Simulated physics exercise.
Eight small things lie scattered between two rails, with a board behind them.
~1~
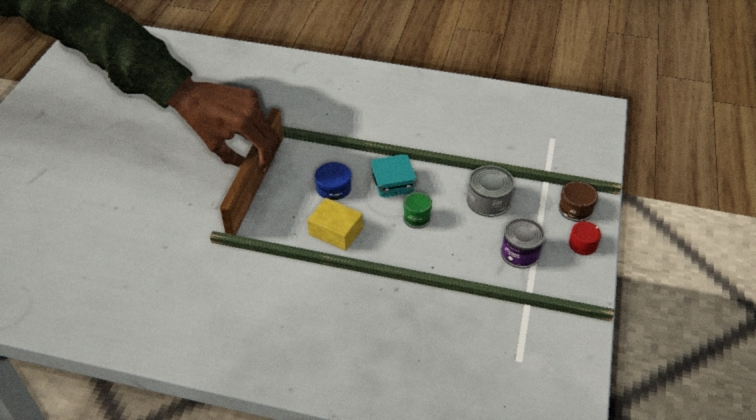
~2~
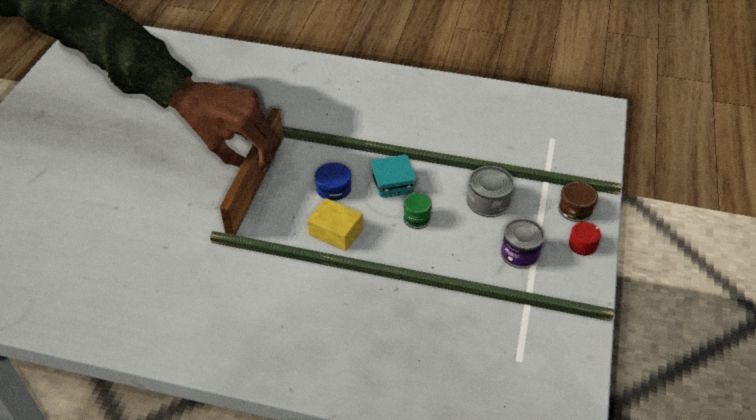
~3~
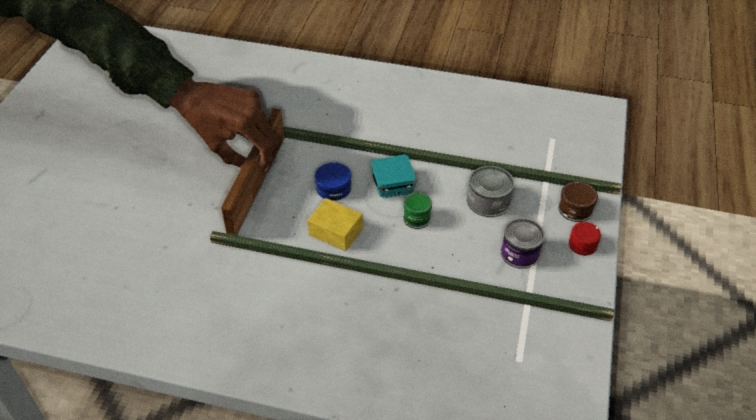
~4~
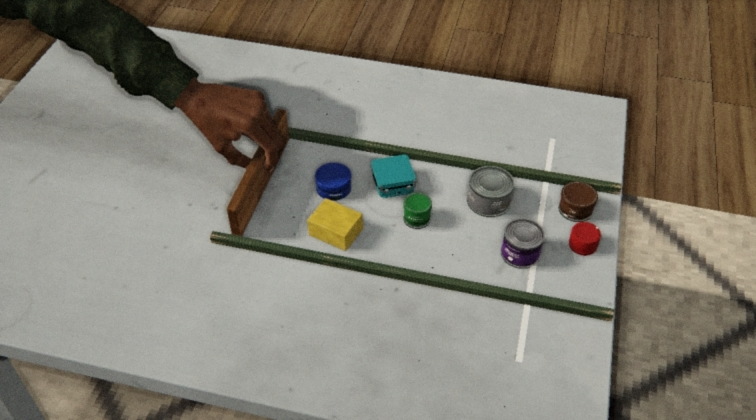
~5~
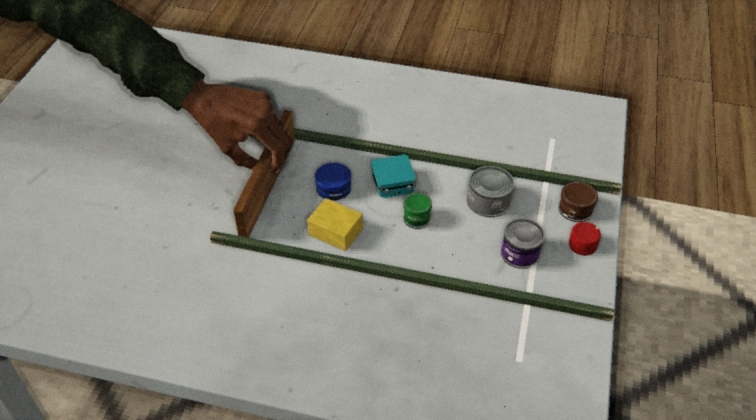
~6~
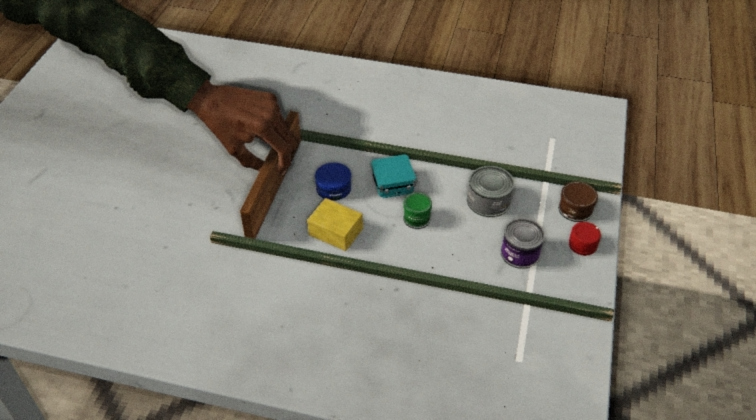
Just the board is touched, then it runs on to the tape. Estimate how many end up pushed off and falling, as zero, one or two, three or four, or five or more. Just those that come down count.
Count off: Fewer than three, some.
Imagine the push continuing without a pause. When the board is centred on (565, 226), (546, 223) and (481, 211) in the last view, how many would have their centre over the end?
Going through the three places, I get 4, 2 and 0.
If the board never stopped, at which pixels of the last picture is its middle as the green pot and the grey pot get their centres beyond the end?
The middle is at (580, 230) when it's the green pot, and at (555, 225) when it's the grey pot.
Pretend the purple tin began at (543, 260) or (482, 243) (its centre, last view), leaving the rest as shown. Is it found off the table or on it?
Purple tin: Holds firm; holds firm.
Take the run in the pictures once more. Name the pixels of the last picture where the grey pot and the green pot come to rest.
I'd put one close to (602, 216) and the other close to (577, 241).
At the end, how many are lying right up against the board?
The count comes out at 3.
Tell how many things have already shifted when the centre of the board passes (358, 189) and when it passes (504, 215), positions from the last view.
The counts are 3 and 7.
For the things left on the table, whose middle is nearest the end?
That is the red lid.
Early on, none off yet; red lid at rest near (585, 239); brown pot at rest near (578, 202); purple tin at rest near (522, 244).
Finally, the number that fall off is one or two; lost, brown pot.
